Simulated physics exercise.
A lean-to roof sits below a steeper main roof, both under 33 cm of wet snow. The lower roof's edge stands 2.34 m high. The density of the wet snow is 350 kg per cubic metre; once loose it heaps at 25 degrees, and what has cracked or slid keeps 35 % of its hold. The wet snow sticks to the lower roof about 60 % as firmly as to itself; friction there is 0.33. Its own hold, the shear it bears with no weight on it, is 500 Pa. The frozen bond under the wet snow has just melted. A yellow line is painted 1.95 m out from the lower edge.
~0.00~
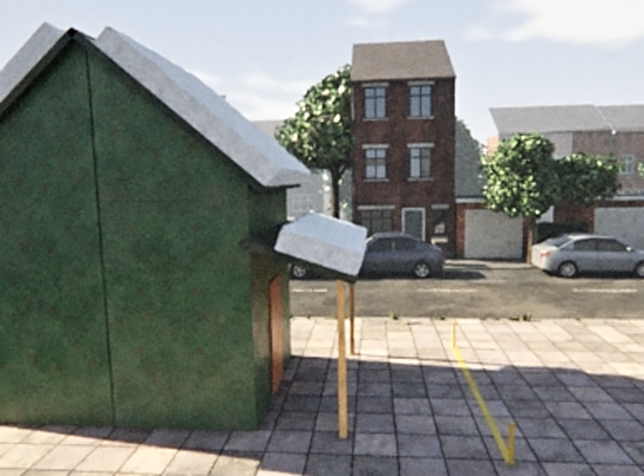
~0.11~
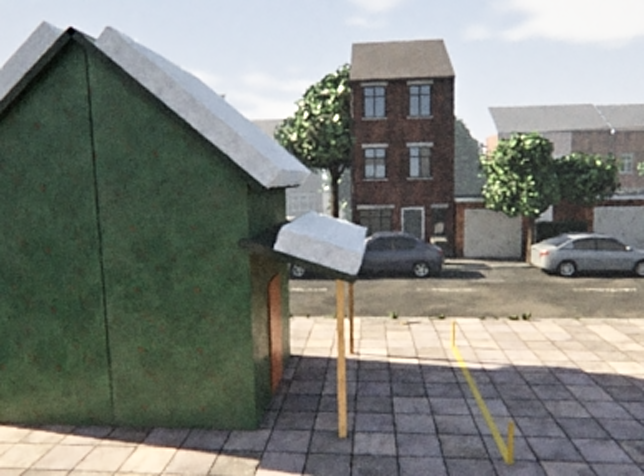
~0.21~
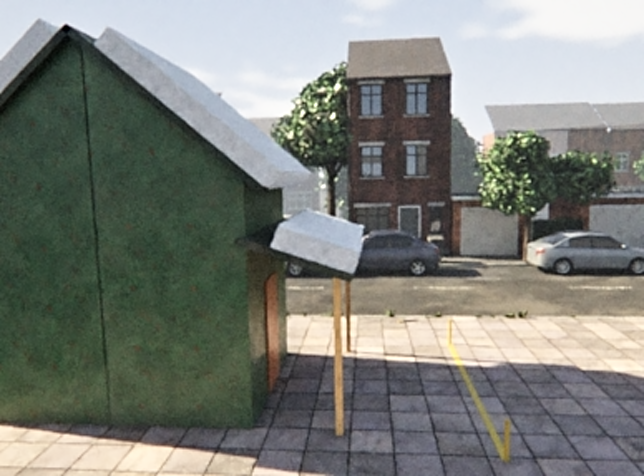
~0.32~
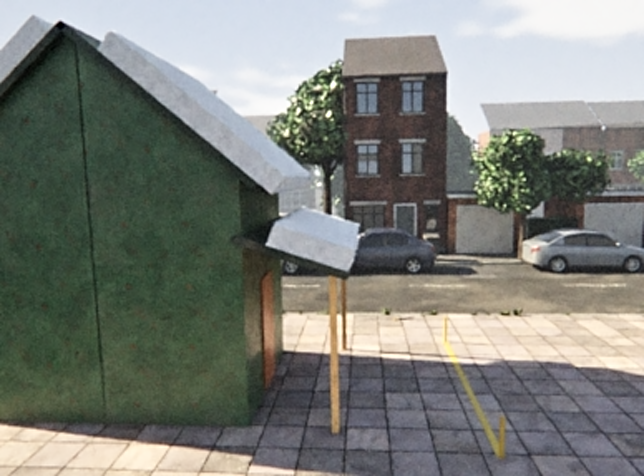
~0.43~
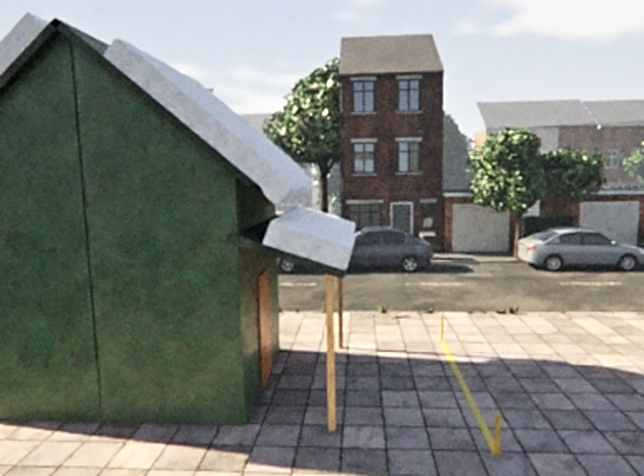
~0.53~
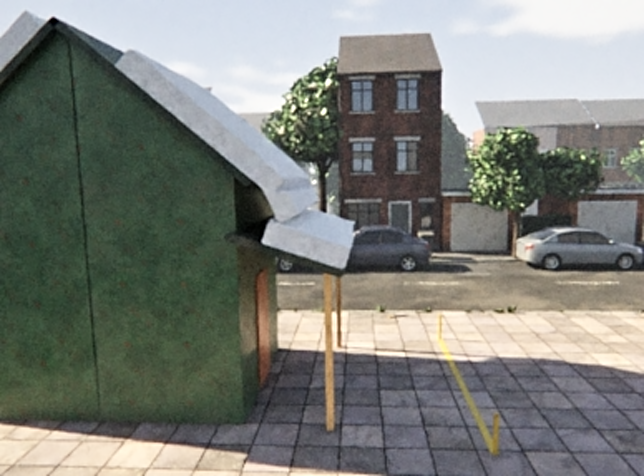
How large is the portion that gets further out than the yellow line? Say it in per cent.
It comes to some 52 %.
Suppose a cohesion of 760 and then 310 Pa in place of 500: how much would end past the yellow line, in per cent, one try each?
In that order: 50 %, 50 %.
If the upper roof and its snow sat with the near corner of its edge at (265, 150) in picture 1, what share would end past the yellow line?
It would be near 45 %.
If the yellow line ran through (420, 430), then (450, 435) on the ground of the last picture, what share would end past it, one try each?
In that order: 70 %, 65 %.
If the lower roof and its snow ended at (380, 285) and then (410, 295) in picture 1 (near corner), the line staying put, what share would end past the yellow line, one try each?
In turn about 55 %, 55 %.
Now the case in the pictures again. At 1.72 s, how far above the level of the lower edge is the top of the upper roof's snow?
Roughly 0.7 m.
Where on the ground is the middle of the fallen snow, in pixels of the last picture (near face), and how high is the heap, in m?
Around (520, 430); it stands about 0.4 m.
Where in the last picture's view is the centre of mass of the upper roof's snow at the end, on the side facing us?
At about (543, 420).
By 1.08 s, none is below the lower edge and 0 % is past the line.
By 1.72 s, 76 % is below the lower edge and 20 % is past the line.
By 2.36 s, 86 % is below the lower edge and 52 % is past the line.
By 3.00 s, 87 % is below the lower edge and 52 % is past the line.
By 3.20 s, at the end, 87 % is below the lower edge and 52 % is past the line.
